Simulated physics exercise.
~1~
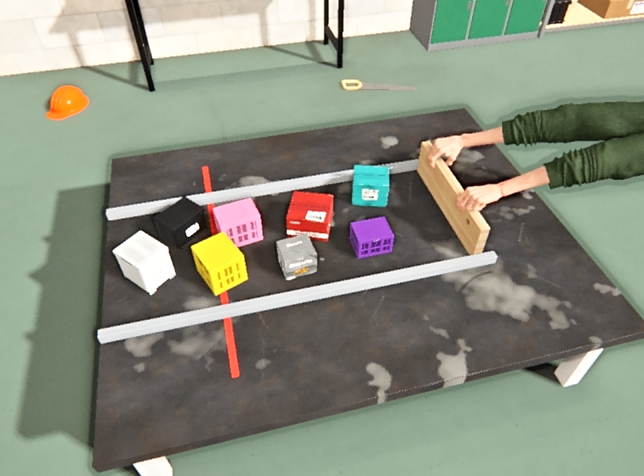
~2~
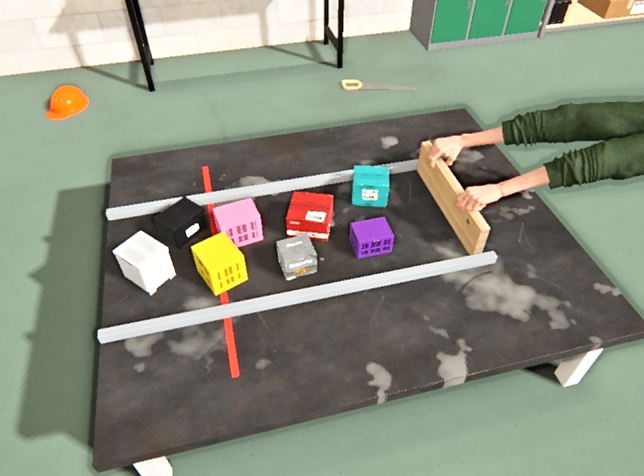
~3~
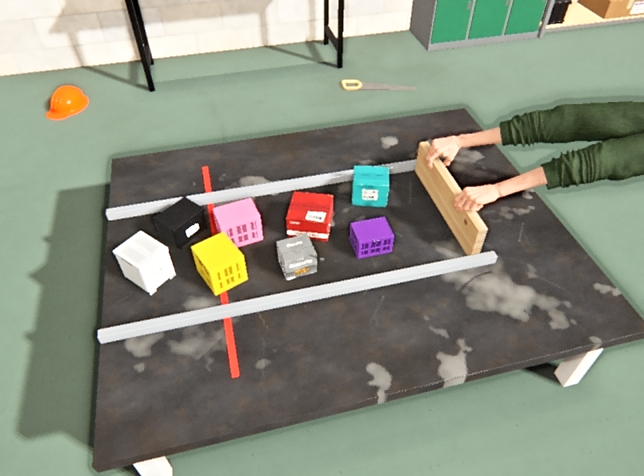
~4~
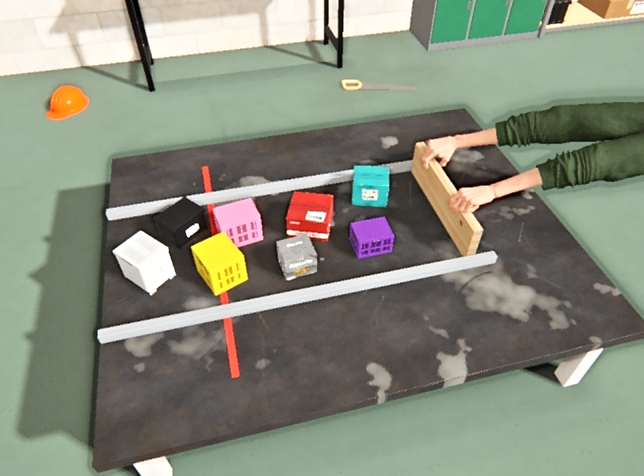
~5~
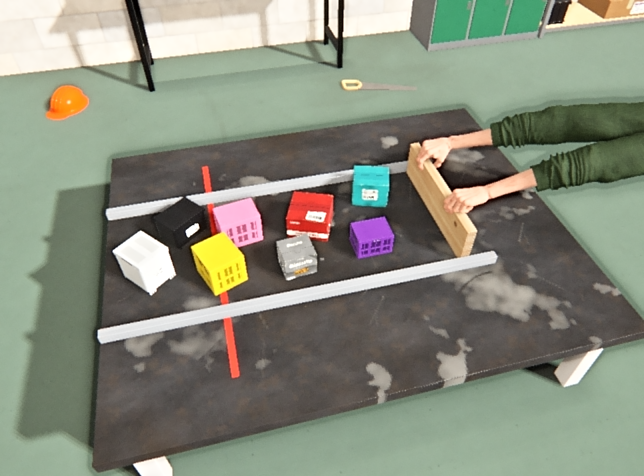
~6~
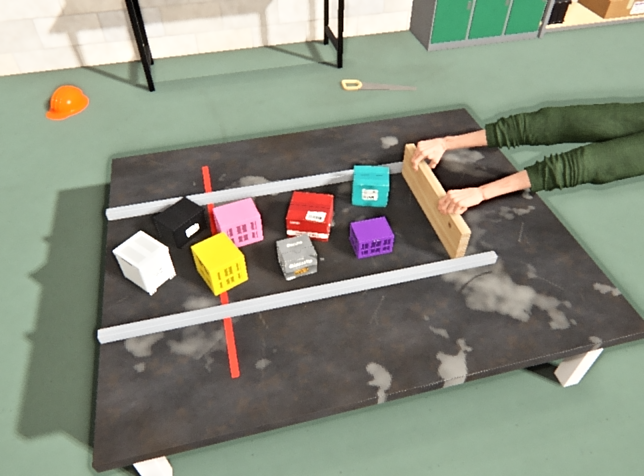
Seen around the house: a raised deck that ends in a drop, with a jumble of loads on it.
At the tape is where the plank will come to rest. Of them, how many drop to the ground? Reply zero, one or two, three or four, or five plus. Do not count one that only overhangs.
One or two.
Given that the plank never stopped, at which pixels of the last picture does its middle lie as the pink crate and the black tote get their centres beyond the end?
I'd put it close to (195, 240), and close to (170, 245) for the other one.
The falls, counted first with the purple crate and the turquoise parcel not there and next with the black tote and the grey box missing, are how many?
Fallen: 0 in the first try, 0 in the other.
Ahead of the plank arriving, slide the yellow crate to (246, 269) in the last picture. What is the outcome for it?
It is safe.
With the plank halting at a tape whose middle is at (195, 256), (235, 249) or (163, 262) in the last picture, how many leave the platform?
2, 0, 4.
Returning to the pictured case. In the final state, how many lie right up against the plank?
It adds up to 2.
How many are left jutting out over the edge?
Answer: 1.
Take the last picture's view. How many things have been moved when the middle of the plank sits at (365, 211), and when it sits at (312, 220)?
I get 3 at the one place and 5 at the other.
Soon after, none off yet; white tote at rest near (145, 263); black tote at rest near (182, 223); yellow crate at rest near (220, 263).
At rest, the number that fall off is one or two; fallen, white tote.
